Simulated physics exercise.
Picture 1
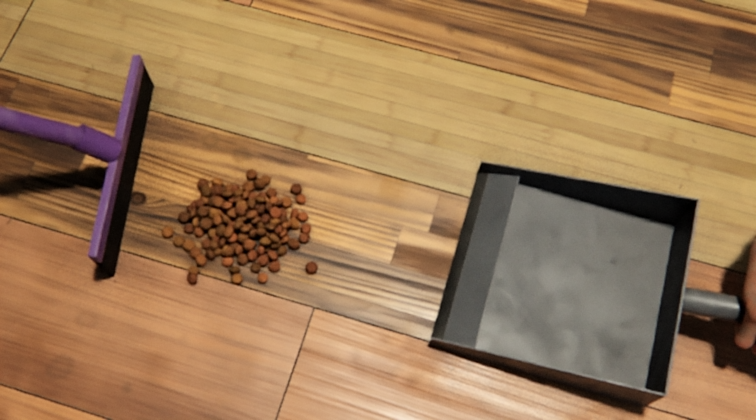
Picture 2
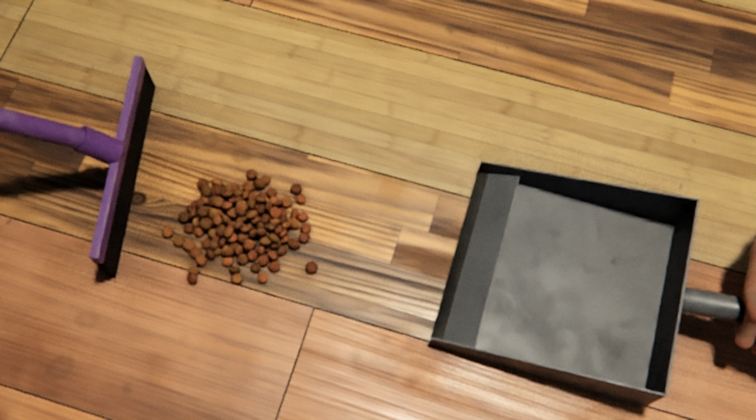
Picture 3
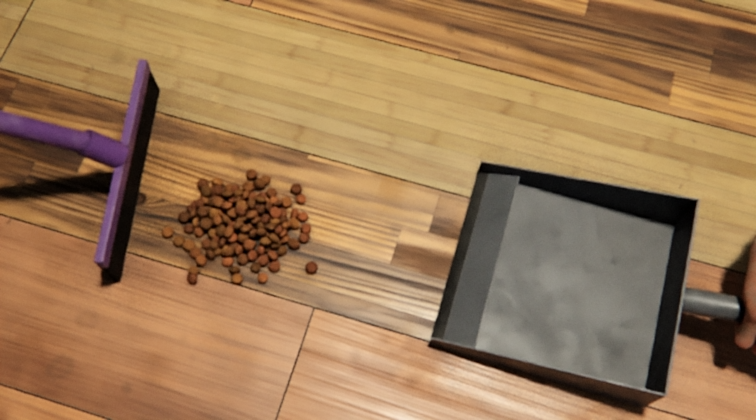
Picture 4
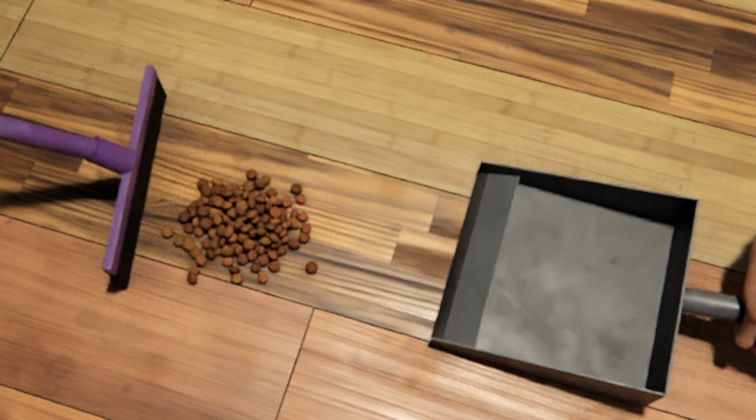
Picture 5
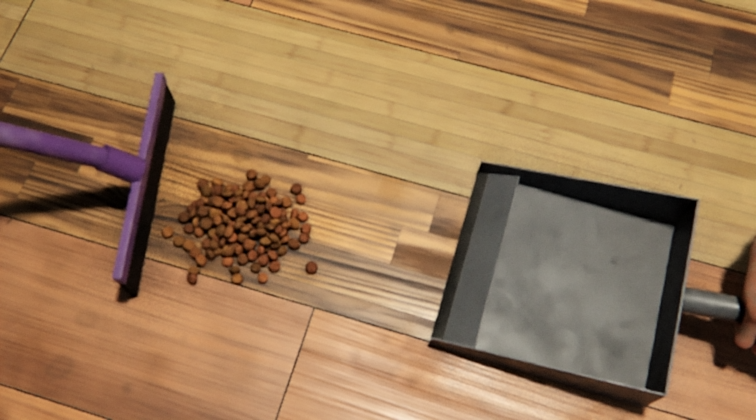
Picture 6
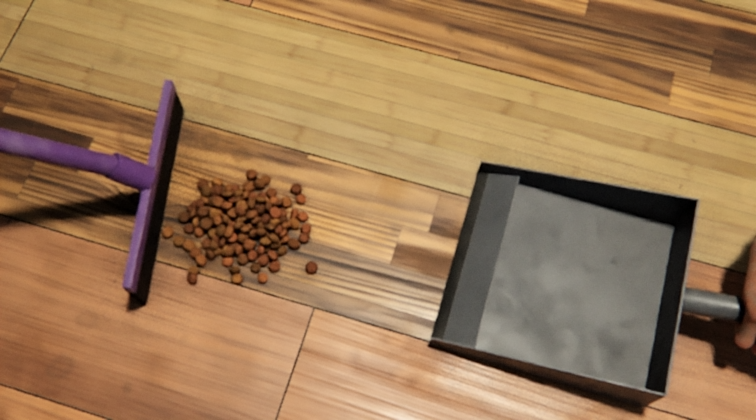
Purple-handled blade sliding slowly rightward across a wooden floor to the near edge of a brown kibble pile, metal dustpan staying still.
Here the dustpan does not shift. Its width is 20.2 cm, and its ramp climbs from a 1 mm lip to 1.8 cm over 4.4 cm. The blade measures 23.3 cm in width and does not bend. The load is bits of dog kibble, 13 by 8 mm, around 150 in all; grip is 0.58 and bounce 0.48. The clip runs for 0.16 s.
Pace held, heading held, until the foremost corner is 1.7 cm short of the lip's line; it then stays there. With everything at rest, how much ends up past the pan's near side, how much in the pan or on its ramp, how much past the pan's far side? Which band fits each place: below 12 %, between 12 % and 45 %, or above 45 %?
Bands: Past the pan's near side between 12 % and 45 %; in the pan or on its ramp below 12 %; past the pan's far side below 12 %.
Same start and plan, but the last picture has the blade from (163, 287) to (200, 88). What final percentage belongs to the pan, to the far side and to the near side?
Per cent by place - pan 10, far side 0, near side 15.
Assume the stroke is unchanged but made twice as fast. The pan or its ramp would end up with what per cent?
About 5 per cent.
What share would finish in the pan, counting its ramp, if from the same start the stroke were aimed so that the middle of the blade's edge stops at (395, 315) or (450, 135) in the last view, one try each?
The two tries give roughly 5 and 20 %.
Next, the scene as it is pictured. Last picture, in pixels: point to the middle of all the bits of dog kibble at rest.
About (403, 292).
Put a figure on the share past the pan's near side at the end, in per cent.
Roughly 30 %.
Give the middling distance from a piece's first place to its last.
I'd put it near 18 cm.
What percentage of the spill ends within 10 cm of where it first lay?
20 percent, roughly.
Then, 0.34 s after the last picture, middle of the blade 18 cm from the lip; 0 % over the lip, far side 0 %, near side 10 %.
Then, 0.56 s after the last picture, middle of the blade 10 cm from the lip; 0 % over the lip, far side 0 %, near side 20 %.
Then, 0.89 s after the last picture, middle of the blade 4 cm from the lip; 0 % over the lip, far side 0 %, near side 30 %.
In the end, near side 30 %, pan 0 %, far side 0 %, in front of the lip or behind the blade 70 %.
